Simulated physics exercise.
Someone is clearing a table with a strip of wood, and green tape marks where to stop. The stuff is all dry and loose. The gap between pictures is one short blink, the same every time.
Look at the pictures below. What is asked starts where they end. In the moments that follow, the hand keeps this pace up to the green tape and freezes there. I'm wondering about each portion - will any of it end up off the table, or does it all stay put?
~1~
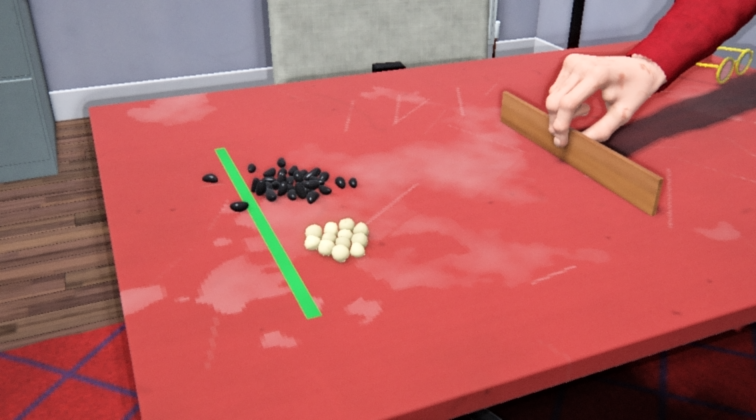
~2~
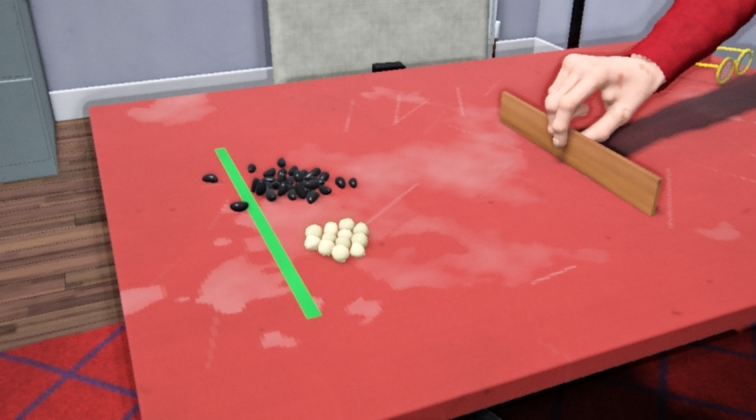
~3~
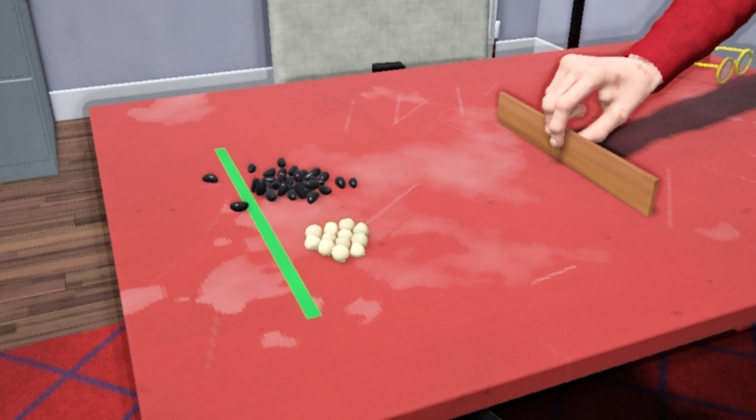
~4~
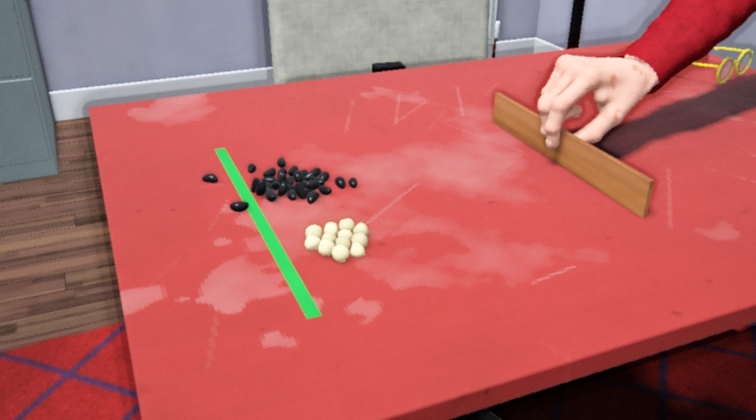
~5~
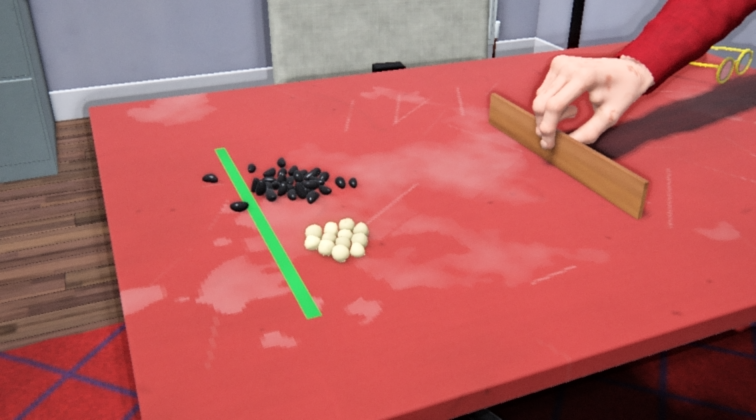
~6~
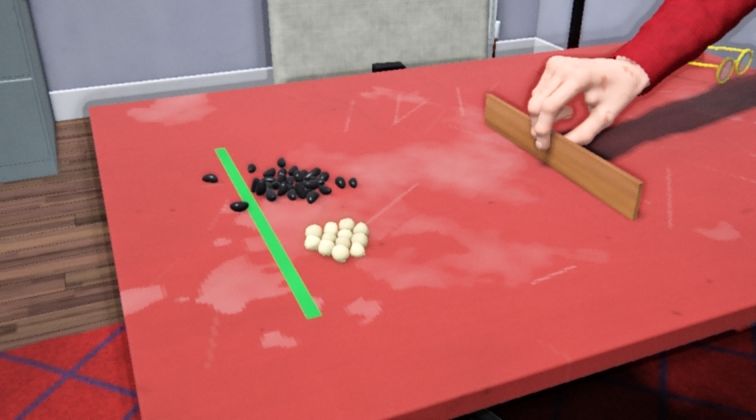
The near portion all stays put, the far portion all stays put.
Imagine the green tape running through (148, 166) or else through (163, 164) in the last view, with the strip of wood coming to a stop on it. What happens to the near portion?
Try one: It never goes over. Try two: It never goes over.
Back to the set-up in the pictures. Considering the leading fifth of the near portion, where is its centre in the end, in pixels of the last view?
Centre of the leading fifth at rest: Around (229, 260).
Then, 1.60 s past the last view, strip of wood still moving, near (412, 156); near portion all on the table, its front near (312, 243); far portion all on the table, its front near (211, 178).
Then, 3.22 s past the last view, strip of wood stopped at the green tape; near portion all on the table, its front near (225, 251); far portion all on the table, its front near (177, 203).
Finally, strip of wood stopped at the green tape; near portion all on the table, its front near (224, 251); far portion all on the table, its front near (174, 203).
